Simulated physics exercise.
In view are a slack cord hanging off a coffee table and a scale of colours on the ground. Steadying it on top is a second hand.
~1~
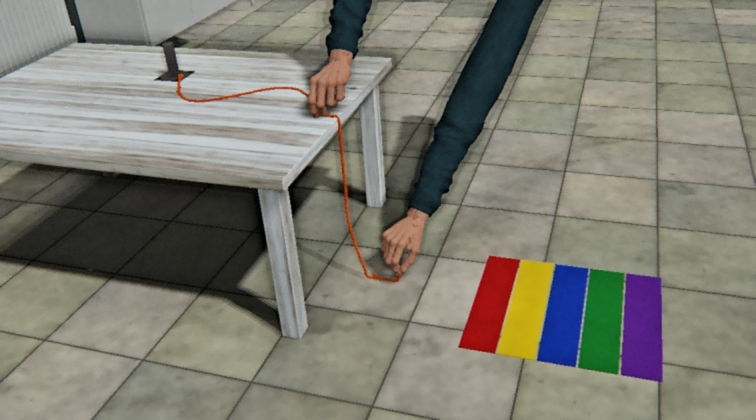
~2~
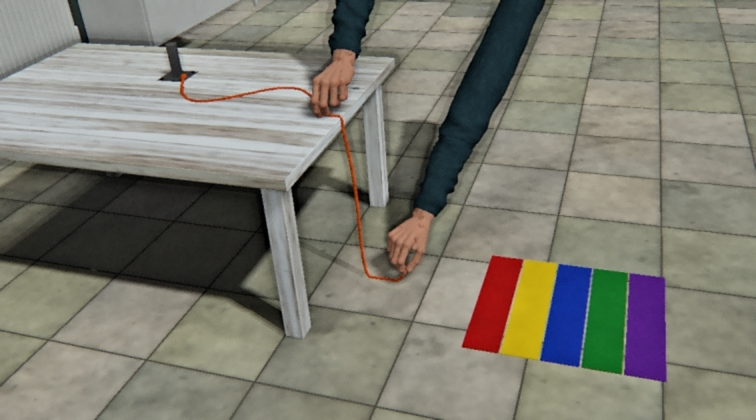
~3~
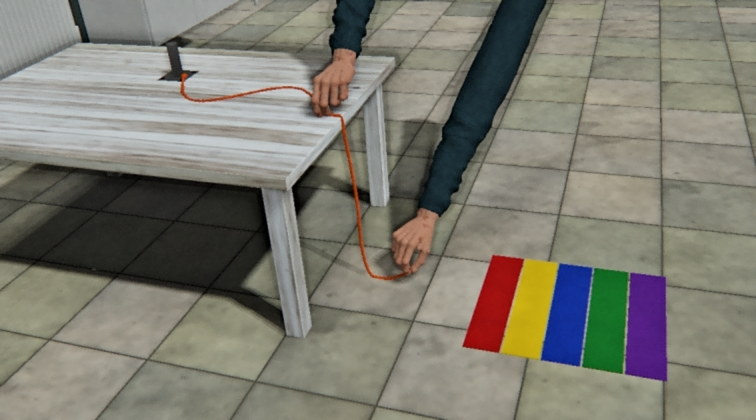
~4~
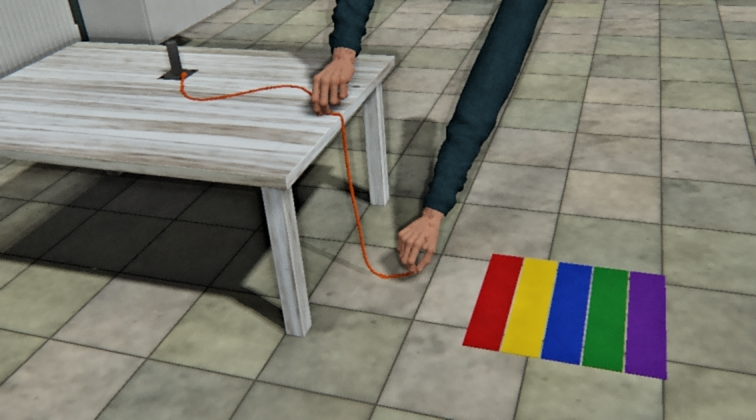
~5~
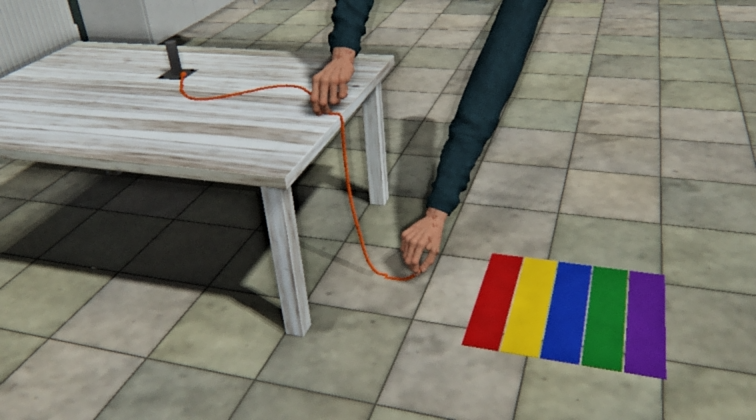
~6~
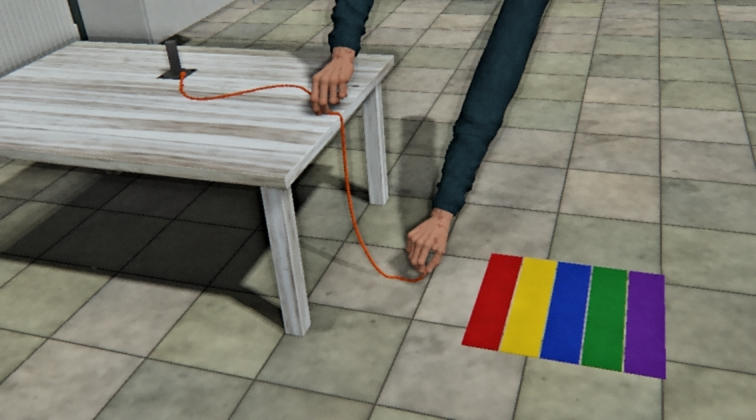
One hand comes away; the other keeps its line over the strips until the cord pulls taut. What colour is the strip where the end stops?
It is green.
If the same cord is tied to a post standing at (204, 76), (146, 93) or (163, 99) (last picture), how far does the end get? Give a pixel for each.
Around (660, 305), then (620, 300), then (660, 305).
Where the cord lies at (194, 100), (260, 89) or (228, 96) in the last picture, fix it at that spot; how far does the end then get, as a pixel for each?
They end up at (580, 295), (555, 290) and (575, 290).
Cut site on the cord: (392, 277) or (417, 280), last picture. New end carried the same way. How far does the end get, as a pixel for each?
Result 1: (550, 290). Result 2: (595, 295).
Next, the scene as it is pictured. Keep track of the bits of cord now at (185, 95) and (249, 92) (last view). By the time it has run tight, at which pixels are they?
End positions: About (229, 84) and about (283, 94).
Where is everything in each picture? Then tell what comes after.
The first picture shows end (400, 271); red (482, 331); yellow (520, 337); blue (559, 344); green (600, 350); purple (642, 357).
The second picture shows end (406, 271); cord through (181, 89) (227, 98) (303, 91) (334, 116) (355, 192) (363, 258).
The third picture shows end (411, 271).
The fourth picture shows end (416, 271); cord through (182, 87) (227, 97) (303, 89) (334, 115) (352, 190) (365, 257).
The fifth picture shows end (420, 271).
The sixth picture shows end (426, 272); cord through (181, 87) (226, 96) (303, 89) (333, 114) (348, 189) (369, 256).
Early on, end near (550, 289); over yellow.
Midway, end near (592, 295); over green.
At the end of the slack, end near (617, 298); over green. The end stops over the green strip.
